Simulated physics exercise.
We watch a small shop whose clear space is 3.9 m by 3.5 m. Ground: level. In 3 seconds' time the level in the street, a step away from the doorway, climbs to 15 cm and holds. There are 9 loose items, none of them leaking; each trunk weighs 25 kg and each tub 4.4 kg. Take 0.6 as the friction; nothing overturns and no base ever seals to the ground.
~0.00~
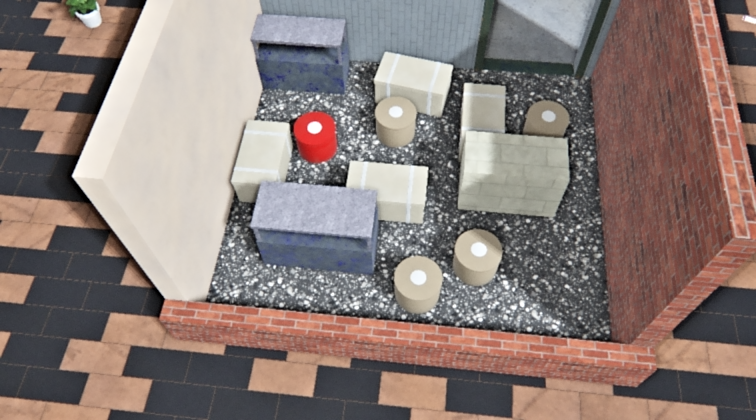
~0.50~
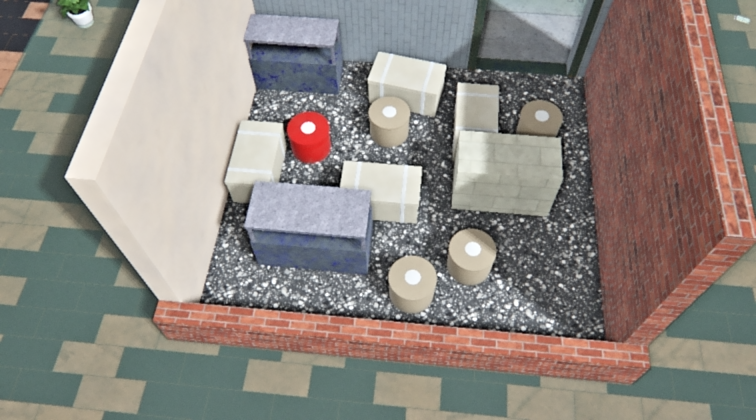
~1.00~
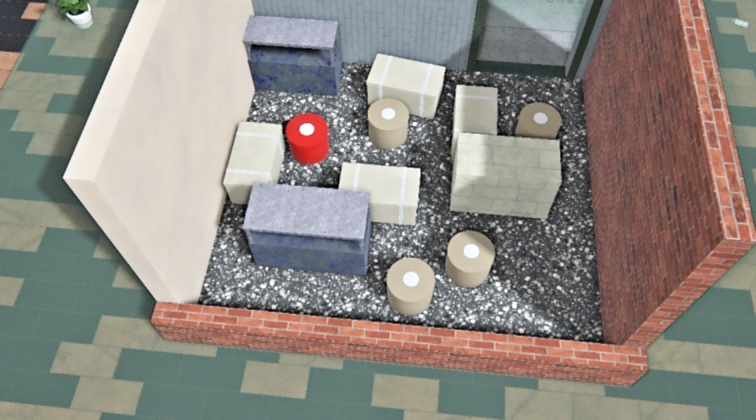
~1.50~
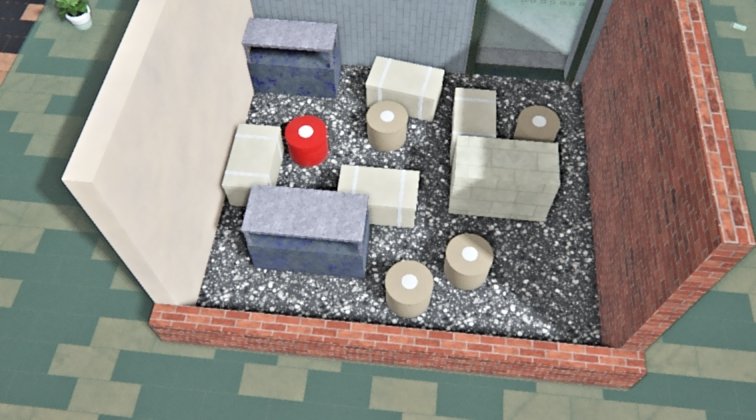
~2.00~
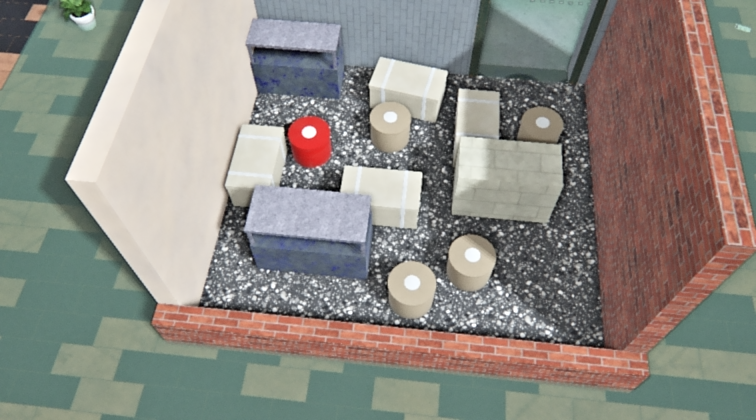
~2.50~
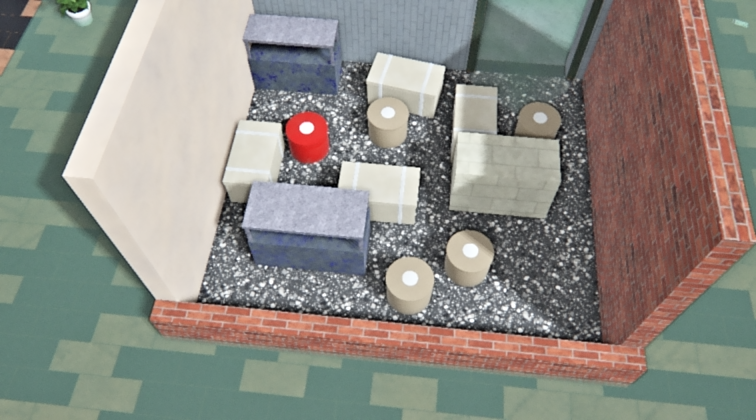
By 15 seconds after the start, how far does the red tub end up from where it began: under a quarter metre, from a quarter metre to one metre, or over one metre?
Expect it to be pushed part of a metre.
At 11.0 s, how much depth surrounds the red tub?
8 cm, roughly.
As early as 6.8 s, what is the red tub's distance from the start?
About 0 cm by then.
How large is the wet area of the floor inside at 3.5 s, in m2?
Somewhere around 1.5 m2, roughly.
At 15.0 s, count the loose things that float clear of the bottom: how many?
It comes to 9 of them.
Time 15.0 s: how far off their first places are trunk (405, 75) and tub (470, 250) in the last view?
Respectively 40 and 120 centimetres.
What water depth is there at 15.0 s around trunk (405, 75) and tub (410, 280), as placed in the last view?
9 and 13 cm.
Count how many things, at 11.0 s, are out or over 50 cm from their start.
5 in all.
After 3.5 s the red tub is near (307, 128), 0.0 m from its start, aground; 0 afloat.
After 6.8 s the red tub is near (306, 128), 0.0 m from its start, aground; 1 afloat.
After 11.0 s the red tub is near (265, 96), 0.6 m from its start, afloat; 7 afloat.
After 15.0 s the red tub is near (280, 79), 0.7 m from its start, afloat; 9 afloat.
